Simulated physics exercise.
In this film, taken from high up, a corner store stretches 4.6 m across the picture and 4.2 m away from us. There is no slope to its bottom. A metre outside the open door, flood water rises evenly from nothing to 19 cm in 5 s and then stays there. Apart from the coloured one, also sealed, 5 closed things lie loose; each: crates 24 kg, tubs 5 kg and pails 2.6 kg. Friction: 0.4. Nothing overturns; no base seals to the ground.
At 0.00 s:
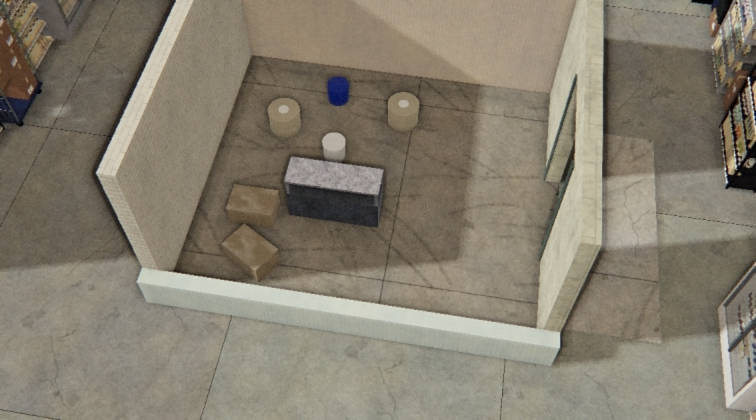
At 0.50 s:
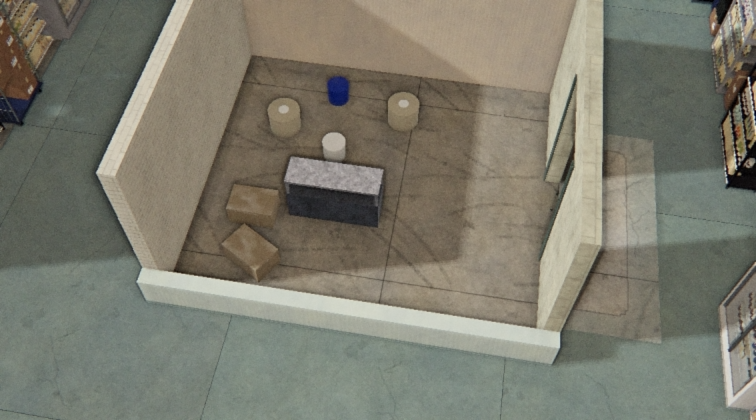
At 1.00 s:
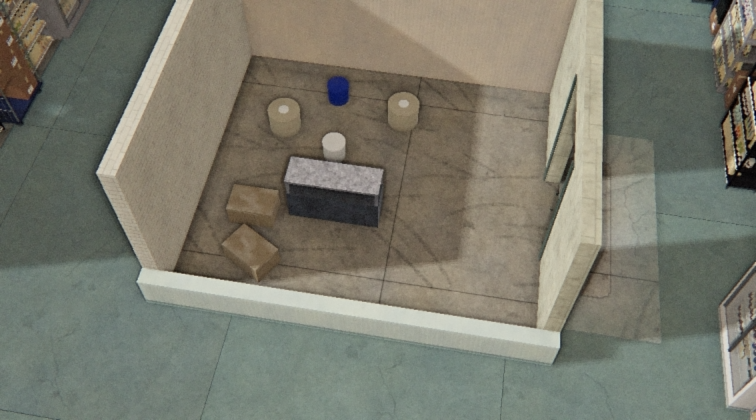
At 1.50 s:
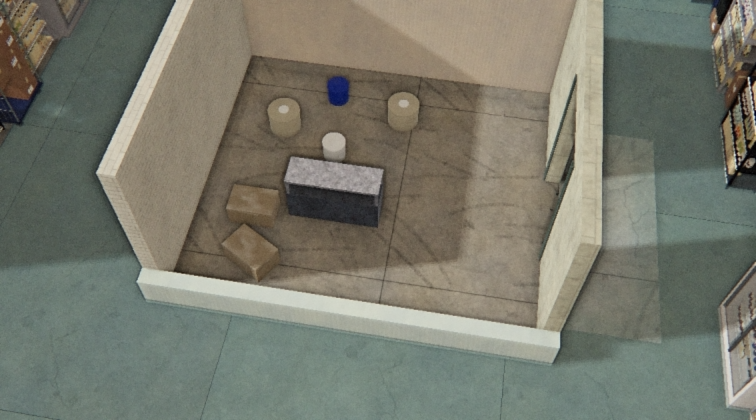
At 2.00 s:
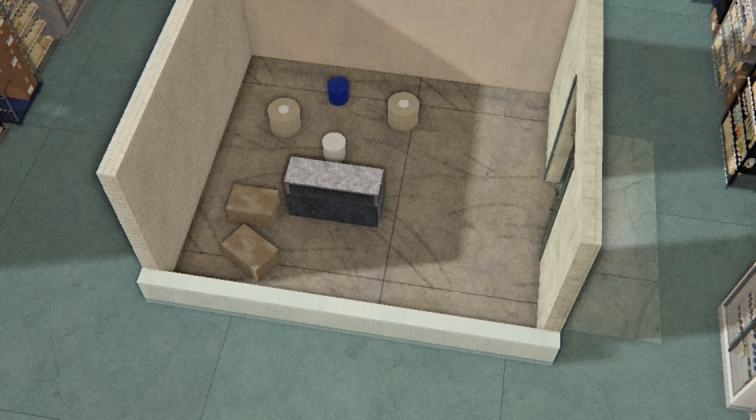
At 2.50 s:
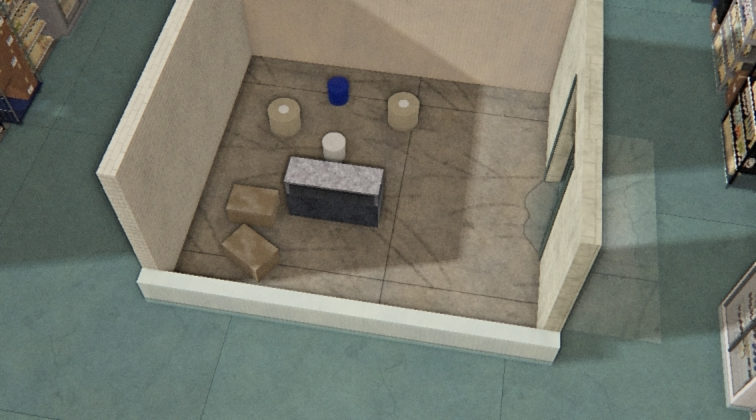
Walled store room with a blue pail, pale tubs and boxes standing still, a small clear puddle appearing by the right-hand doorway.
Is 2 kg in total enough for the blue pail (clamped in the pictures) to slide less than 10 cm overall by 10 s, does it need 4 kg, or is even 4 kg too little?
Even 4 kg is too little.
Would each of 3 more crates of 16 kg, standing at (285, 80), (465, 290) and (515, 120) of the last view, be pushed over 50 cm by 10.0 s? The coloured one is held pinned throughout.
Below the mark, below the mark, below the mark.
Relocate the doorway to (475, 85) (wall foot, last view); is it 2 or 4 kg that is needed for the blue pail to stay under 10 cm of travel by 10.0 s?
Then the lighter mass suffices.
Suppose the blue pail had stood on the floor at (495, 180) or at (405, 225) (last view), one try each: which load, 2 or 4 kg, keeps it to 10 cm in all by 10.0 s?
One by one: Neither mass suffices; neither mass suffices.
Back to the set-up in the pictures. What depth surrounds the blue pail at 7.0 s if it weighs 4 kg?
Around 2 cm.
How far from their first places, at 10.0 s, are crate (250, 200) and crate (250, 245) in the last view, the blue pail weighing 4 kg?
In turn: 0 cm, 0 cm.
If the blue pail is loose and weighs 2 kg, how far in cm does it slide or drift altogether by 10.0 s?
Roughly 120 cm.
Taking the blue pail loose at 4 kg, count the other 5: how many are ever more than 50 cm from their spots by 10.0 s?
By my count, 3.
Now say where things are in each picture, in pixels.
The first picture shows the blue pail at (338, 85), on the bottom; water covers 0.0 m2; 0 of 6 have shifted.
The second picture shows the blue pail at (338, 85), on the bottom; 0.0 m2 under water; 0 of 6 have shifted.
The third picture shows the blue pail at (338, 85), on the bottom; 0.0 m2 under water; 0 of 6 have shifted.
The fourth picture shows the blue pail at (338, 85), on the bottom; 0.0 m2 under water; 0 of 6 have shifted.
The fifth picture shows the blue pail at (338, 85), on the bottom; 0.0 m2 under water; 0 of 6 have shifted.
The sixth picture shows the blue pail at (338, 85), on the bottom; 0.2 m2 under water; 0 of 6 have shifted.
After 3.5 s the blue pail would be 0 cm from its start with 2 kg and 0 cm from its start with 4 kg; 0 cm of water round it then.
After 4.5 s the blue pail would be 0 cm from its start with 2 kg and 0 cm from its start with 4 kg; 0 cm of water round it then.
After 7.0 s the blue pail would be 12 cm from its start with 2 kg and 0 cm from its start with 4 kg; 2 cm of water round it then.
After 10.0 s the blue pail would be 97 cm from its start with 2 kg and 73 cm from its start with 4 kg; 9 cm of water round it then.
